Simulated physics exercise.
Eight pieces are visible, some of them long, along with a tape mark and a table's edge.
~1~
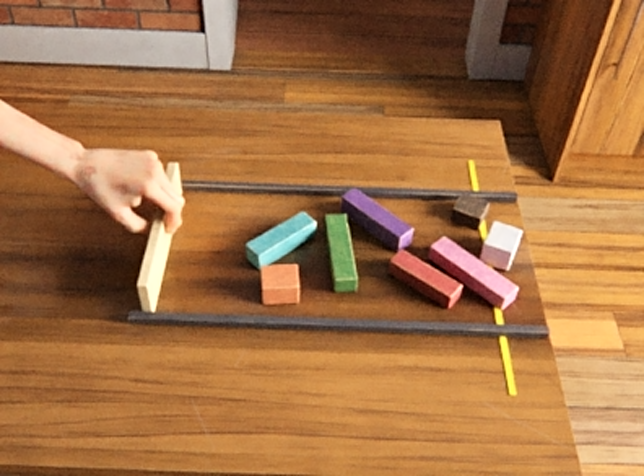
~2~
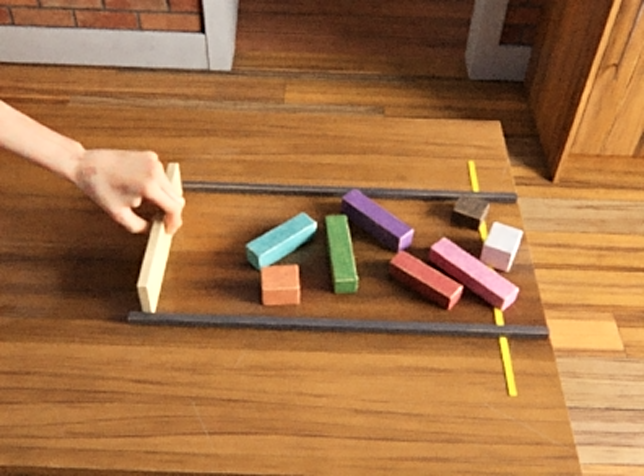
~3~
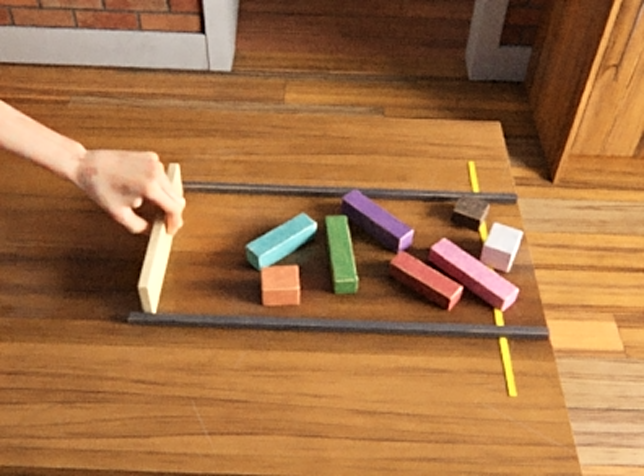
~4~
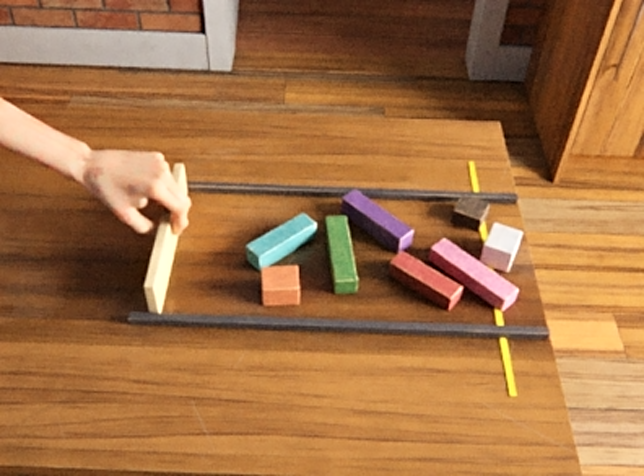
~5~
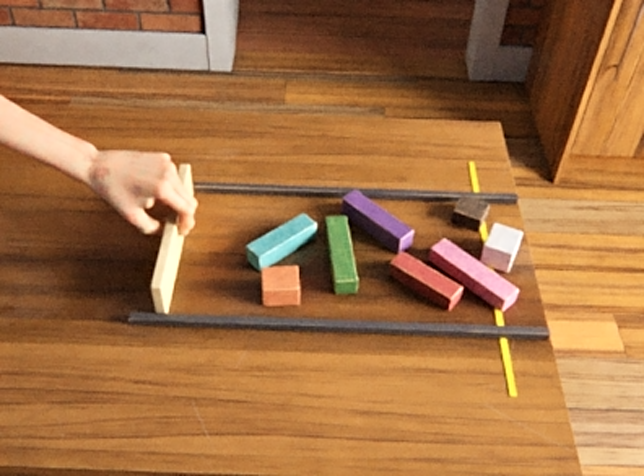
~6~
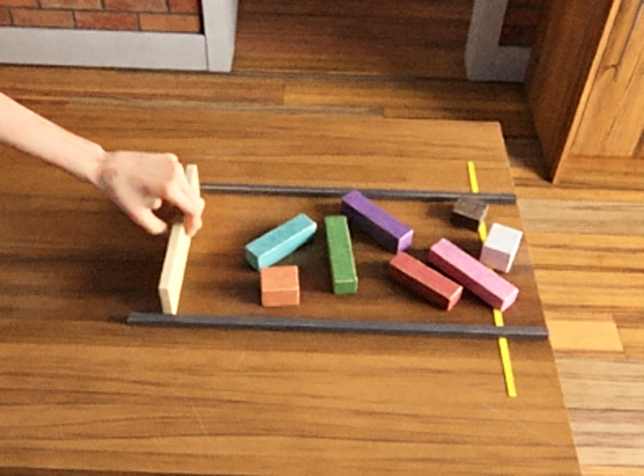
A hand slides an upright wooden board slightly right between two dark rails, while the coloured blocks ahead of it stay still.
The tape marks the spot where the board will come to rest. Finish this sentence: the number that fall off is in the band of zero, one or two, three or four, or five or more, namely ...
Namely three or four.
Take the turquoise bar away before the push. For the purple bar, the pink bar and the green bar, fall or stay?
So the purple bar keeps its place, the pink bar goes down and the green bar keeps its place.
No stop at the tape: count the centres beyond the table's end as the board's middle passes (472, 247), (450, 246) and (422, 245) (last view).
First 4, then 2, then 0.
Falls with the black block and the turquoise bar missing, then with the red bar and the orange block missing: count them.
3 in the first try, 3 in the second.
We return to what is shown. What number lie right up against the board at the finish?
Contact count: 3.
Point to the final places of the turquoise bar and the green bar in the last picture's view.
Turquoise bar: (498, 247); green bar: (530, 260).
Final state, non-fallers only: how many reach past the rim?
My count gives 2.
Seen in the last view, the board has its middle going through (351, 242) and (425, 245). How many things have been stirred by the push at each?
First 5 and then 8.
A little later, none off yet; white block at rest near (500, 248); black block at rest near (470, 213); pink bar at rest near (471, 274).
Next, none off yet; white block at rest near (500, 248); black block at rest near (470, 213); pink bar at rest near (473, 274).
Later still, none off yet; white block tilted well over near (549, 250); black block shifted about its own width near (506, 212); pink bar shifted about its own width near (531, 272).
When it is over, the number that fall off is three or four; down, red bar, pink bar, black block and white block.
